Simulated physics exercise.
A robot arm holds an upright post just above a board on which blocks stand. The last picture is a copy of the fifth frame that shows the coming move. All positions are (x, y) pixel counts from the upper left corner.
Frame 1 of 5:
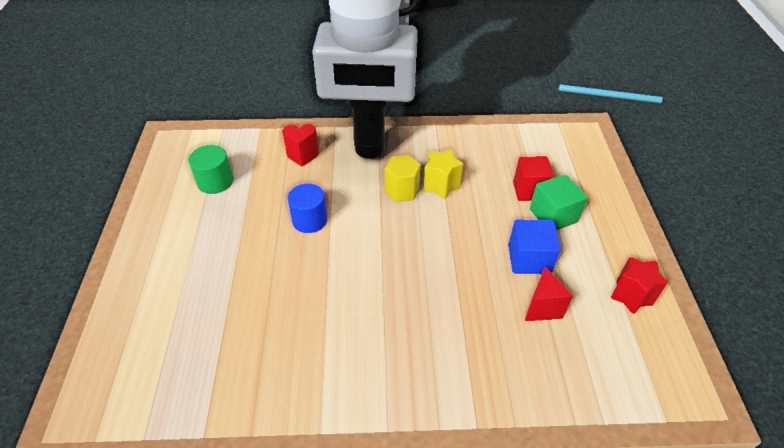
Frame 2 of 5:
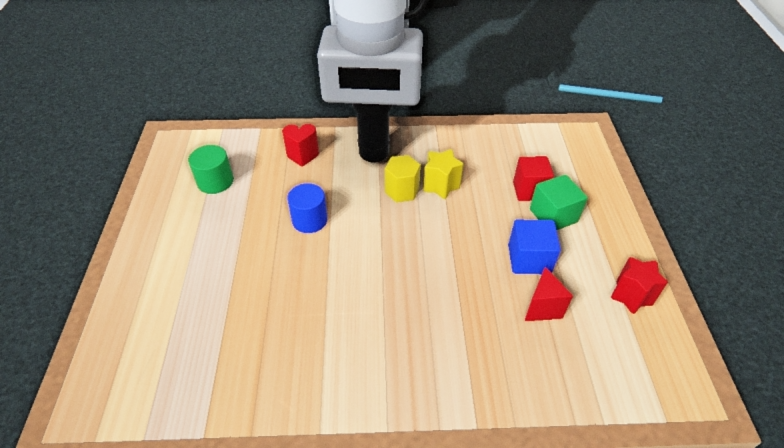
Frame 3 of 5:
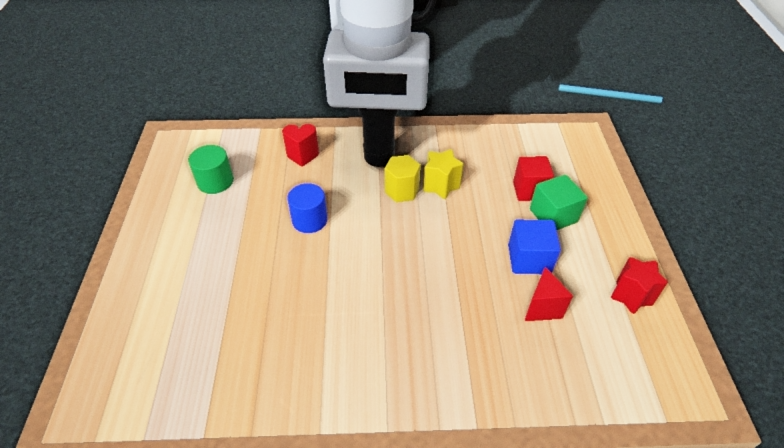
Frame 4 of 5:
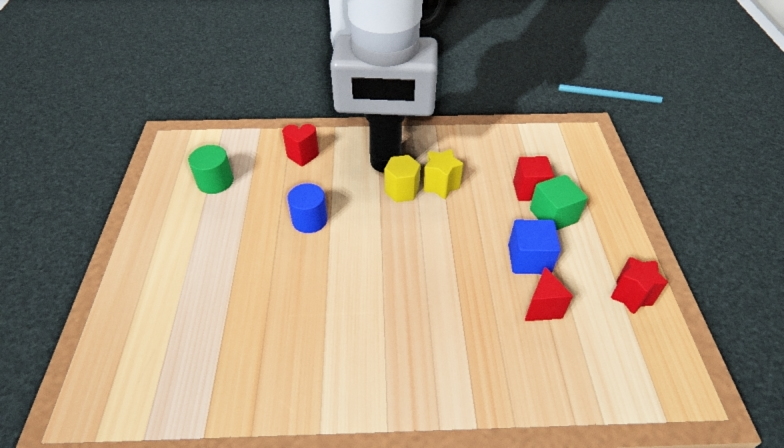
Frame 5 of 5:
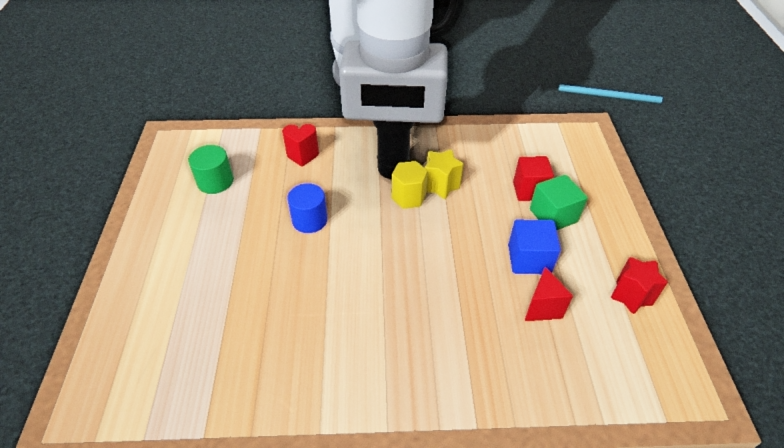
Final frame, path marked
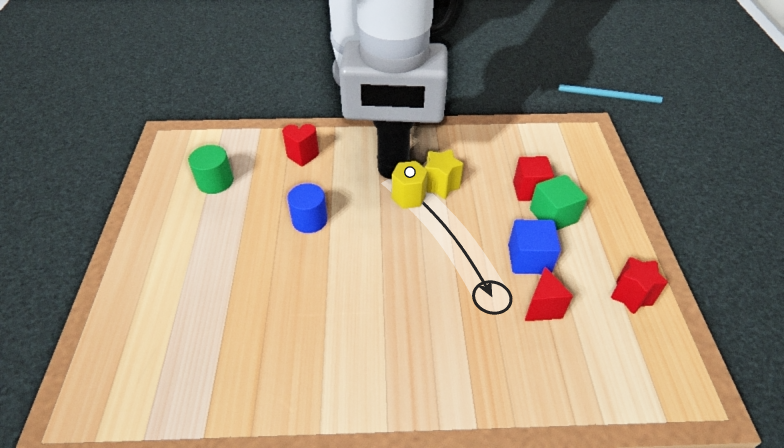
A robot arm's black post moved slowly right and a little toward the viewer along the board's far side, then nudged the yellow hexagonal block slightly while the other blocks stayed still.
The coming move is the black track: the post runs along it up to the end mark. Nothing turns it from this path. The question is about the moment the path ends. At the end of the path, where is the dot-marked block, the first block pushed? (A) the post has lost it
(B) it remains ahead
Option B.
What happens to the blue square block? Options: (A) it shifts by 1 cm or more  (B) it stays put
B
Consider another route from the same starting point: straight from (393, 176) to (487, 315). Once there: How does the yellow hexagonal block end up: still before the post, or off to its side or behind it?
Beside or behind, I predict.
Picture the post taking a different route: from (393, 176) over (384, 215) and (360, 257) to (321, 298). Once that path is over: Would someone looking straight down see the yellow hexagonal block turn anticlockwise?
That would be a yes.
Drawn move, from (393, 176) over (429, 209) and (462, 249) to (492, 297); the dot is on the yellow hexagonal block.
On the path given first. One third of the way, post (430, 203); yellow hexagonal block (449, 209); yellow star-shaped block (450, 165), turned 50° anticlockwise.
Two thirds of the way, post (464, 243); yellow hexagonal block (490, 250); yellow star-shaped block (450, 165), turned 50° anticlockwise.
At the end, post (494, 291); yellow hexagonal block (535, 291), turned 60° anticlockwise; yellow star-shaped block (450, 165), turned 50° anticlockwise; blue square block still; red three-sided block (569, 294).
